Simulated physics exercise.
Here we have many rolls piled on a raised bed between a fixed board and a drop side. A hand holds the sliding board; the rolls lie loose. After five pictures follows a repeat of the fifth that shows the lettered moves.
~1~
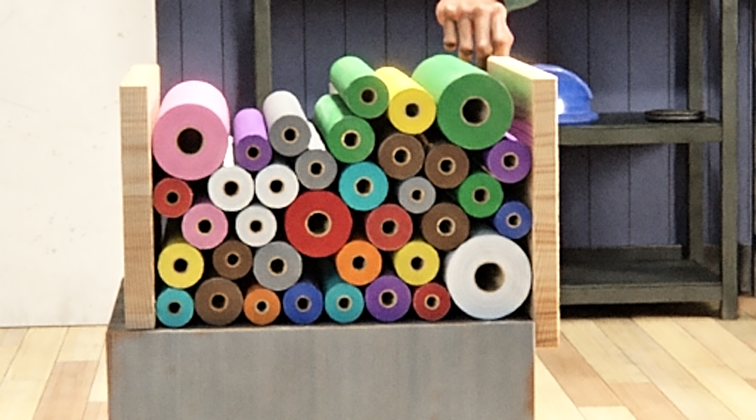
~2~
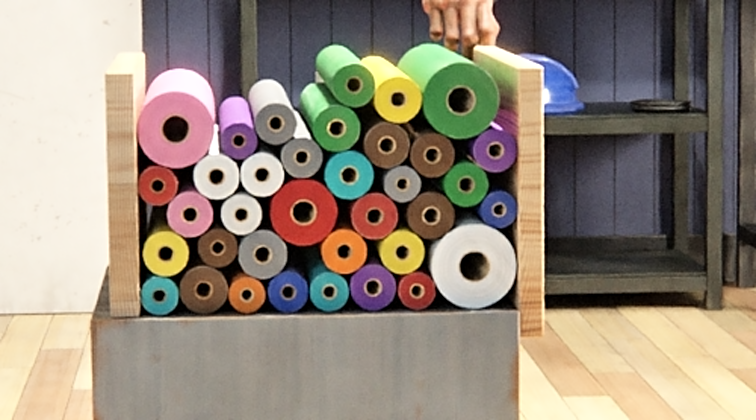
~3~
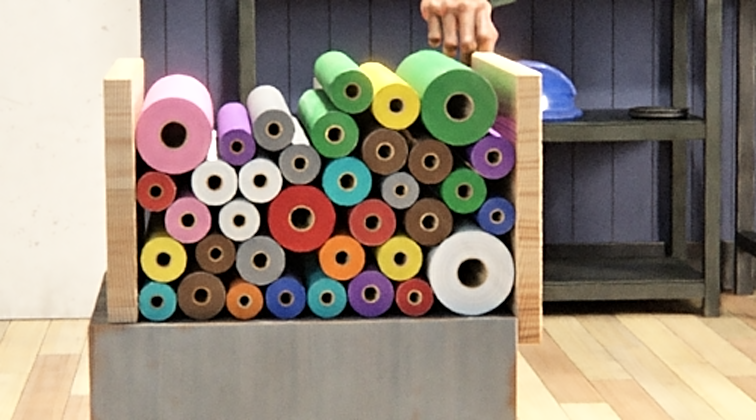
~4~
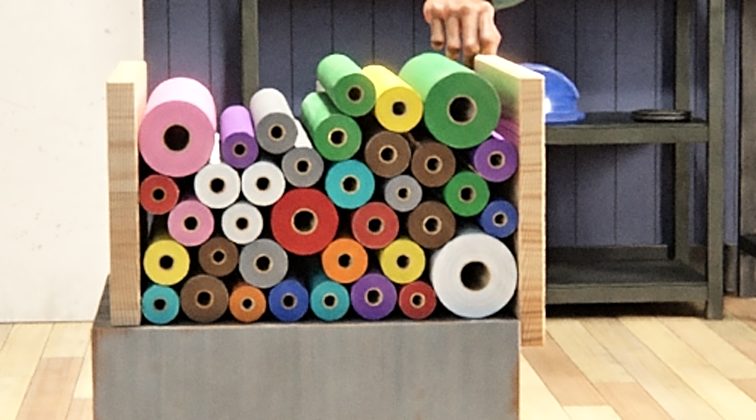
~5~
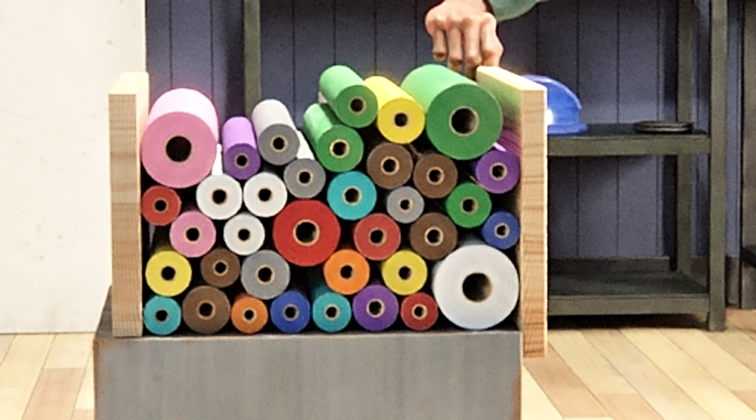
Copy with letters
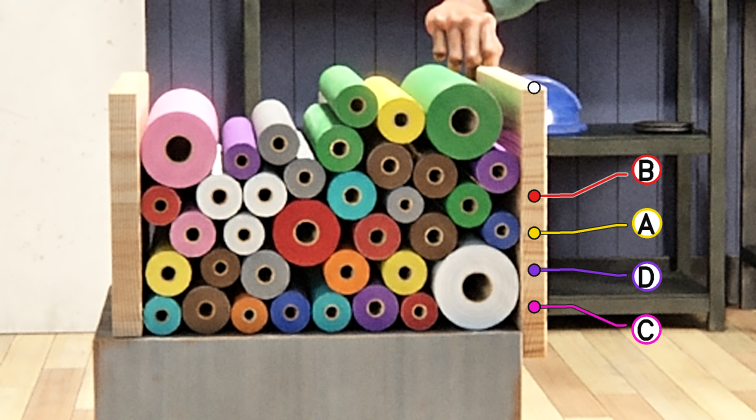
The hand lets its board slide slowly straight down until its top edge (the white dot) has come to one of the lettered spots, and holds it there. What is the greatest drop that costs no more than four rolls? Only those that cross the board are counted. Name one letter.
The answer is mark A.
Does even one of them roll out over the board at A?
Yes.
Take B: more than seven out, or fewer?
Fewer than seven.
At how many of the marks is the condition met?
Two of them.
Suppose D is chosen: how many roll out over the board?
At D the number is six.
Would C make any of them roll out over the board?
Yes.
On the copy, A at (534, 233); B at (534, 196); C at (534, 307); D at (534, 271); the white dot at (534, 87).
On A. First, top of the board (520, 156).
Then, top of the board (520, 232).
Finally, top of the board (520, 232), two out over the board.
By contrast, B none out over the board; C more than four out over the board; D more than four out over the board.
